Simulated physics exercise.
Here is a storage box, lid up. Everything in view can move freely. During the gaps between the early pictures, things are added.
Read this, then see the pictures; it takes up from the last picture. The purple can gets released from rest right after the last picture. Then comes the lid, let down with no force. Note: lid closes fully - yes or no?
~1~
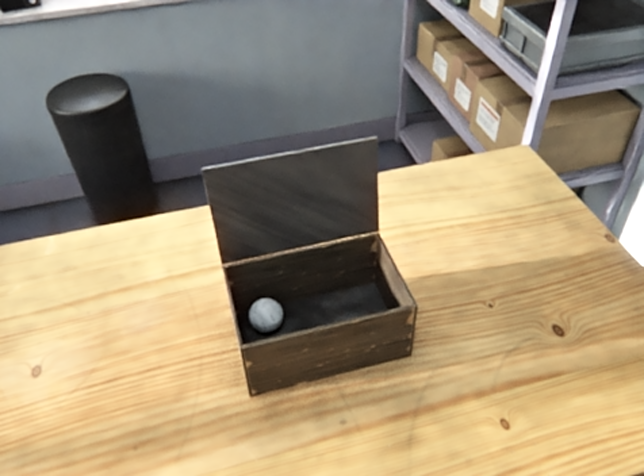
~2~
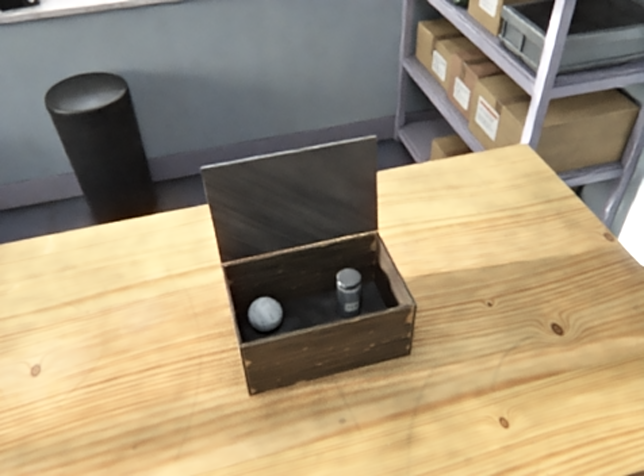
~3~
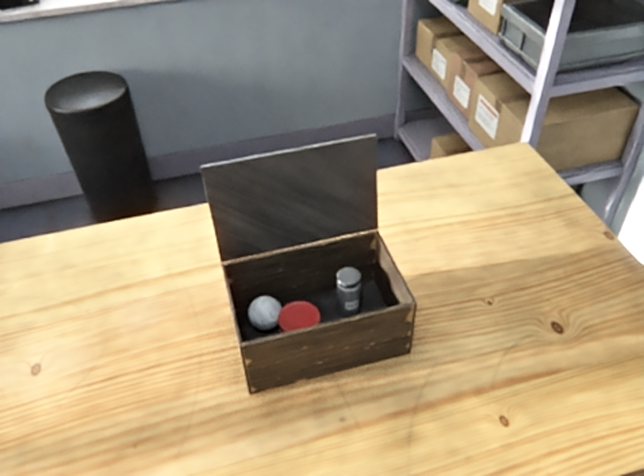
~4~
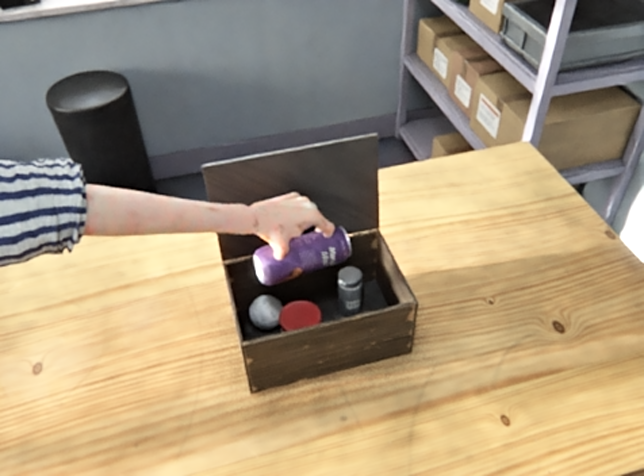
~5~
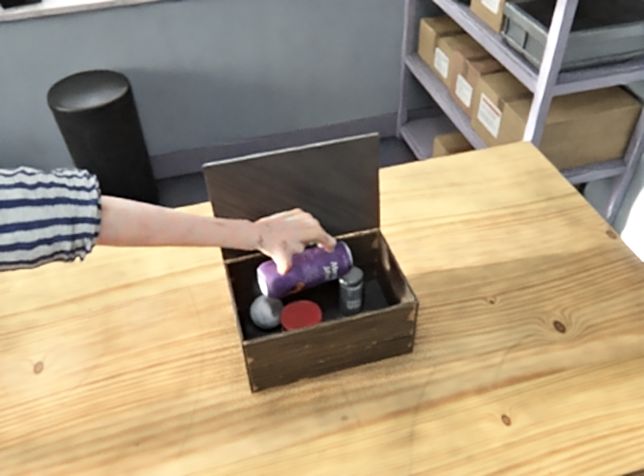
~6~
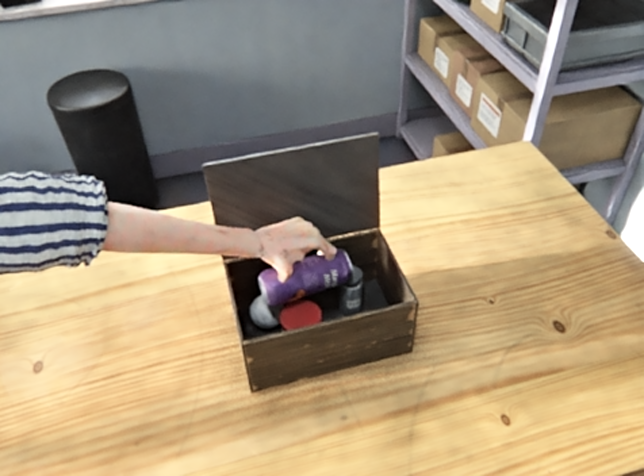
Yes.
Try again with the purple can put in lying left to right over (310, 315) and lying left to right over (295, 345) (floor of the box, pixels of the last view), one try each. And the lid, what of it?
So, first it fits down fine, then it won't go down.
Then, 1.20 s after the last picture, lid starting down; purple can rolled about its own width near (280, 290); white ball rolled a little.
Then, 1.80 s after the last picture, lid 32° above the rim; purple can rolled about its own width near (280, 290); white ball rolled a little.
At rest, lid shut; moved from the start, purple can; the other 3 in place. Seen from the same camera at the end, purple can near (287, 290).
